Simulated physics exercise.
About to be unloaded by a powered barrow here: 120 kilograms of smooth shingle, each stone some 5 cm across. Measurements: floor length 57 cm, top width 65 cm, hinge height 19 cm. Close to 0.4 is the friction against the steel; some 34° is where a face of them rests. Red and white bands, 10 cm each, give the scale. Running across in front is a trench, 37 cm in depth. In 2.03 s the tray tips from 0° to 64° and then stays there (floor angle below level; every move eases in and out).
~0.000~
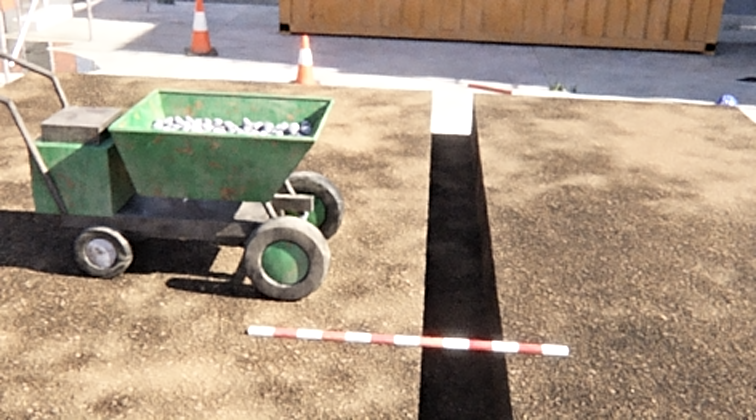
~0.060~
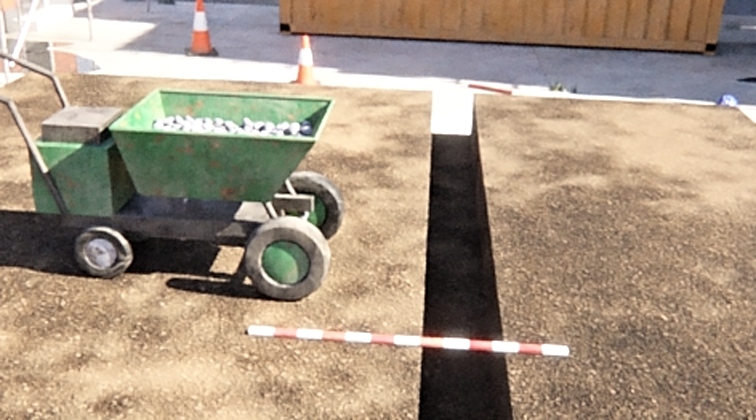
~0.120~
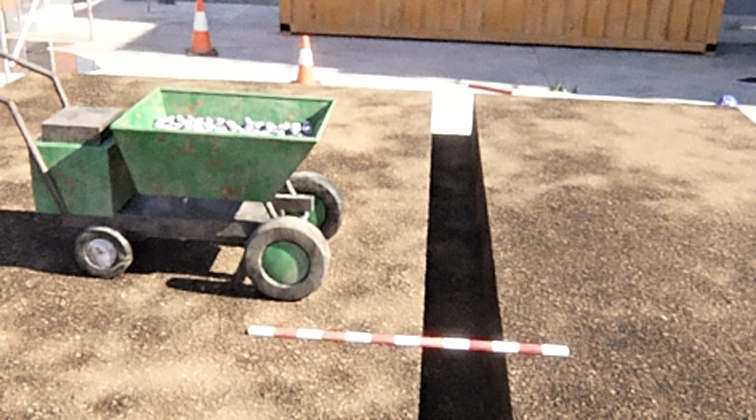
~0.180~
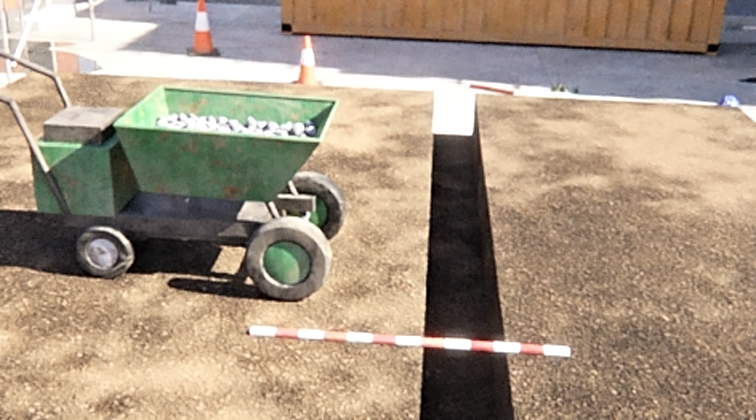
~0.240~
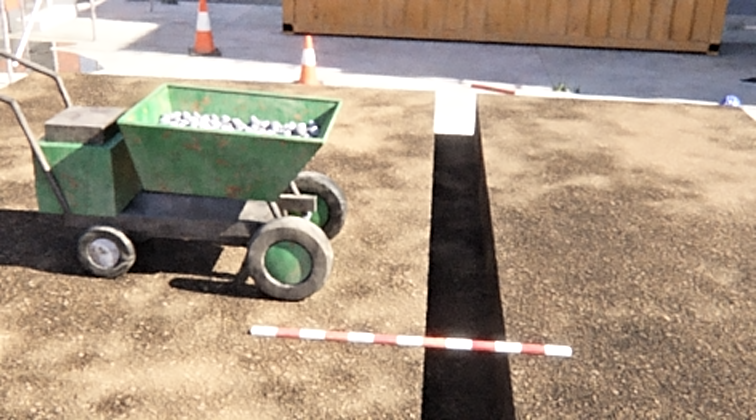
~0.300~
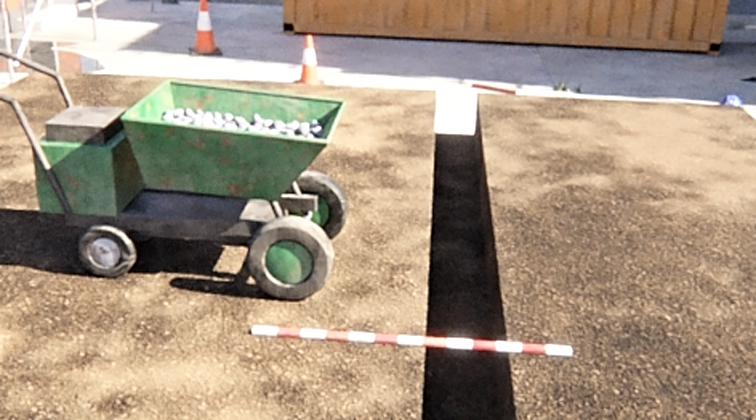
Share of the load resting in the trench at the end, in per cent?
89 per cent.
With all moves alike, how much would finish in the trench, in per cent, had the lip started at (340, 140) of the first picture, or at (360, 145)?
From the first spot near 75, from the second near 60 per cent.
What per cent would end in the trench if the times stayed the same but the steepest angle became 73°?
Around 100 per cent would finish in the trench.
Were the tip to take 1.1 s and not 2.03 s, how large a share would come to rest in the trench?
Close to 80 percent, then.
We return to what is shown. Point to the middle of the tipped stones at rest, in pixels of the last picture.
Somewhere around (457, 332) in the last picture.
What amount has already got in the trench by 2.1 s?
Some 30 per cent.
After 1.5 s the floor is at 54°; 100 % in the tray; the foremost stones are at (407, 190).
After 2.1 s the floor is at 64°; 67 % in the tray, 32 % in the trench; the foremost stones are at (502, 316).
After 2.5 s the floor is at 64°; 43 % in the tray, 1 % short of the trench, 55 % in the trench, 1 % past the trench; the foremost stones are at (546, 289).
After 4.4 s the floor is at 64°; 9 % in the tray, 1 % short of the trench, 89 % in the trench, 1 % past the trench; the foremost stones are at (563, 290).
